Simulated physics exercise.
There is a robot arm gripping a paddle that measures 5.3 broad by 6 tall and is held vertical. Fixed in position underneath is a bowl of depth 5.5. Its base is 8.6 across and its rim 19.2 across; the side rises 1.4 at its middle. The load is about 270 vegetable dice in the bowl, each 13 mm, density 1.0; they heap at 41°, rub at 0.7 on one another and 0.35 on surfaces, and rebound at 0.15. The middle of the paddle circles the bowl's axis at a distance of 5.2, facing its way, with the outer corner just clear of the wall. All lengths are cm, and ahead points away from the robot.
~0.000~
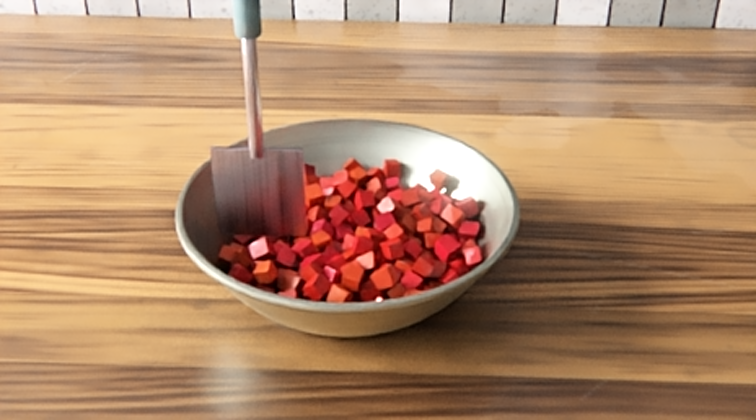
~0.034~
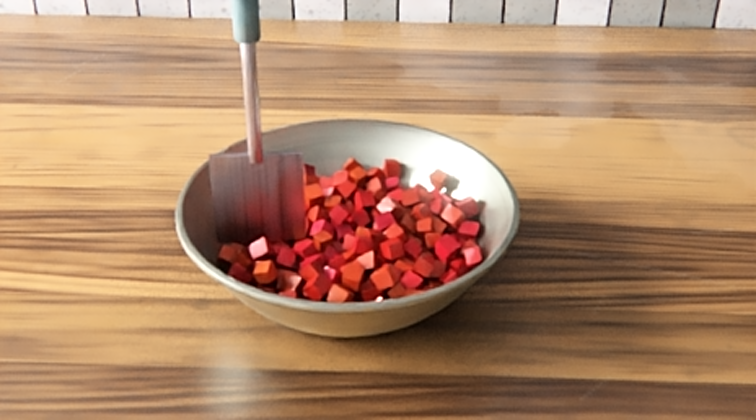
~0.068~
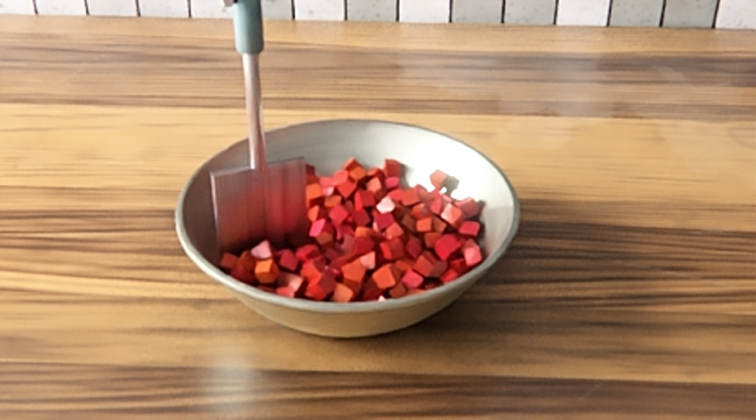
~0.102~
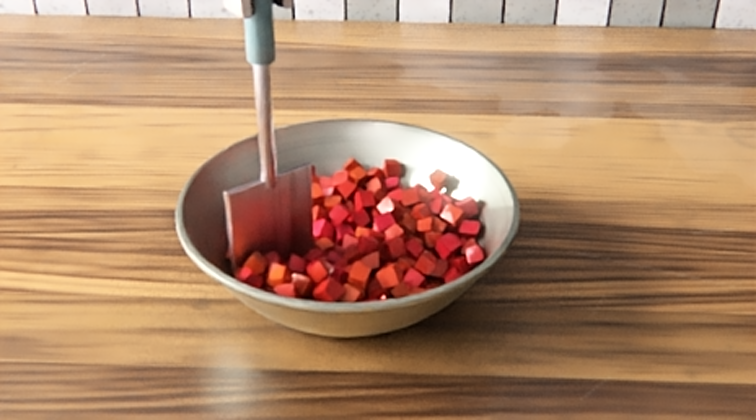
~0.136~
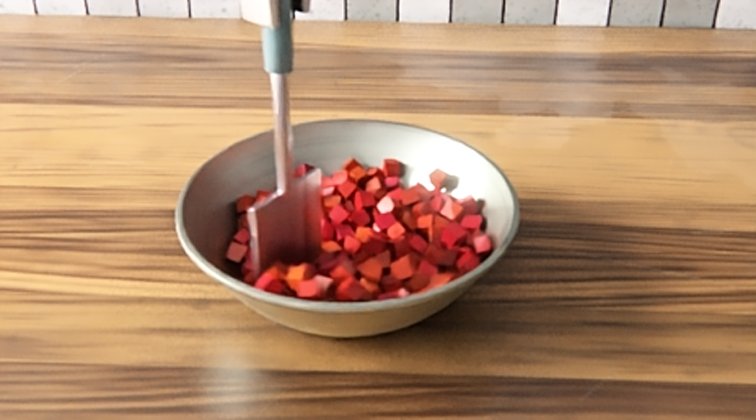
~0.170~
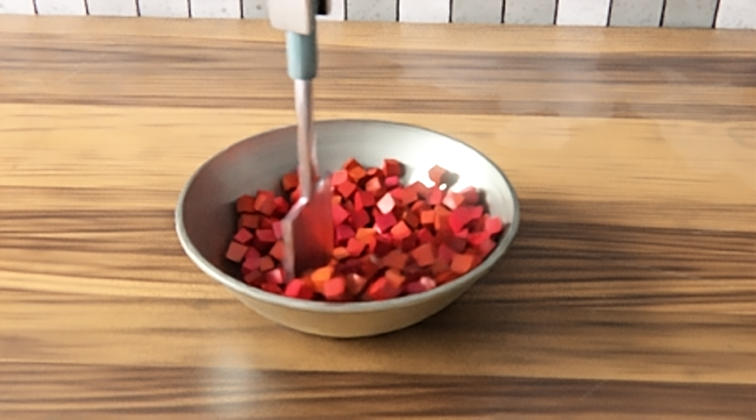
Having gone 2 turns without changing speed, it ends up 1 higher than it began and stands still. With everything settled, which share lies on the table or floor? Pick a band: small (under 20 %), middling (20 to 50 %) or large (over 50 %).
Middling.
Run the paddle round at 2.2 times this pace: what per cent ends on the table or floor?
Estimated share: Near 55 per cent.
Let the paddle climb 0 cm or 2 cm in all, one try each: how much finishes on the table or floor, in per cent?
I'd reckon around 45 and 30 per cent.
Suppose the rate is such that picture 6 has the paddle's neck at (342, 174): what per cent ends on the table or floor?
About 45 %.
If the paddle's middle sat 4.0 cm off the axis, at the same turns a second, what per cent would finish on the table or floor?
Around 45 in a hundred, in that case.
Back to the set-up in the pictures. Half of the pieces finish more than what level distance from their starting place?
Around 10 centimetres.
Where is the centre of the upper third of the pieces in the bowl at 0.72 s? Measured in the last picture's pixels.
About pixel (237, 209).
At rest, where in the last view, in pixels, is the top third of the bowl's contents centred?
Estimated centre: (318, 212).
After 0.72 s, 326° round, highest piece 8 above the table; 193 in the bowl, 58 on the table or floor, 16 in flight or on the tool.
After 1.26 s, 223° round, highest piece 8 above the table; 164 in the bowl, 102 on the table or floor, 1 in flight or on the tool.
After 1.74 s, 0° round, highest piece 6 above the table; 158 in the bowl, 109 on the table or floor.
After 2.44 s, 0° round, highest piece 6 above the table; 158 in the bowl, 109 on the table or floor.
At rest, 158 in the bowl, 109 on the table or floor. That is 41 % on the table or floor.
